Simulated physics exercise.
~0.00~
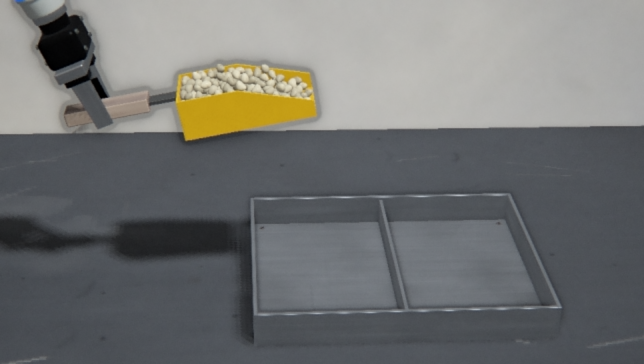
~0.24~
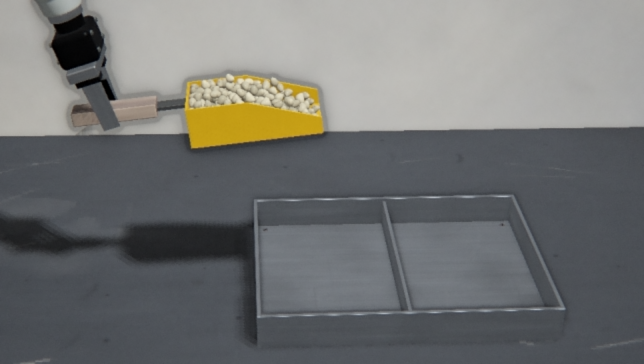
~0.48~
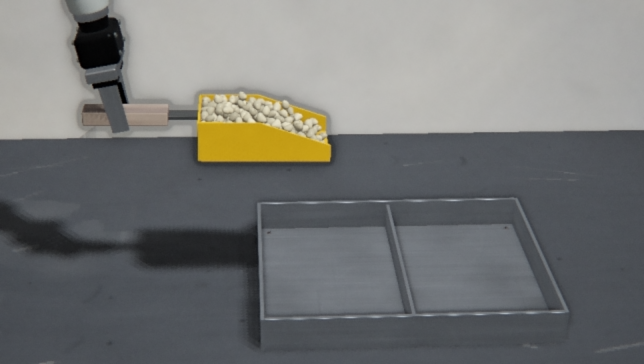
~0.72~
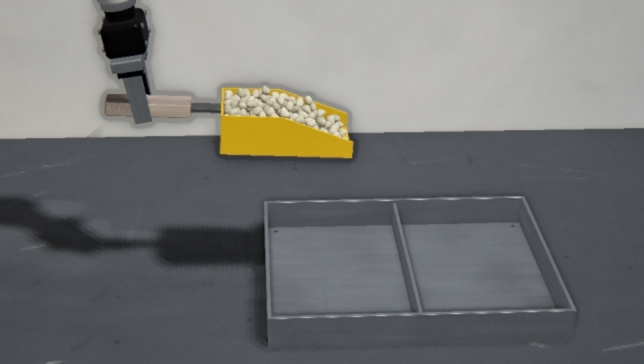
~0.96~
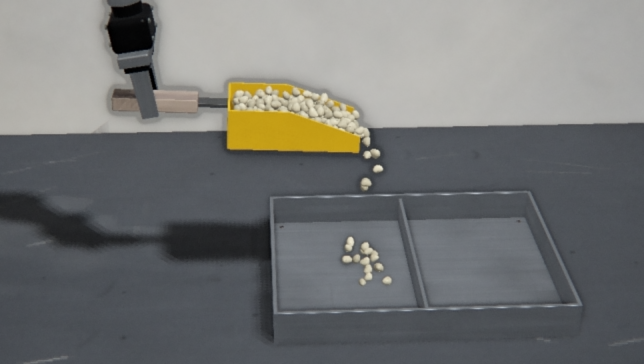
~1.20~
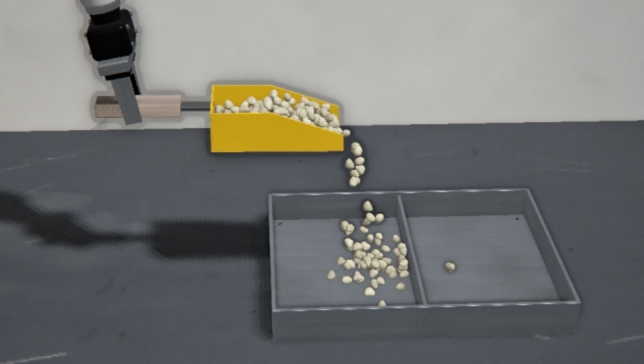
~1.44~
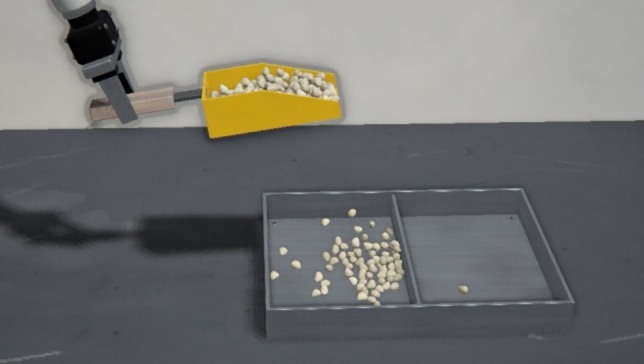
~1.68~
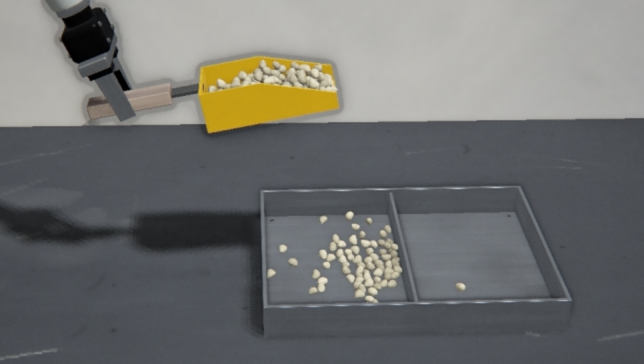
A robot arm at the upper left grips the wooden handle of a yellow scoop heaped with pale dried beans, above a dark grey table against a light wall, seen from slightly above with a gentle sway. A grey tray with two compartments sits below, to the right. The arm carries the scoop right and tips its open end down a little. Beans spill over the front lip into the tray's left compartment as the scoop eases back left. It then tilts back and rises, stopping the flow. Most beans remain in the scoop, while a scattered pile rests in the left compartment and a single bean in the right.
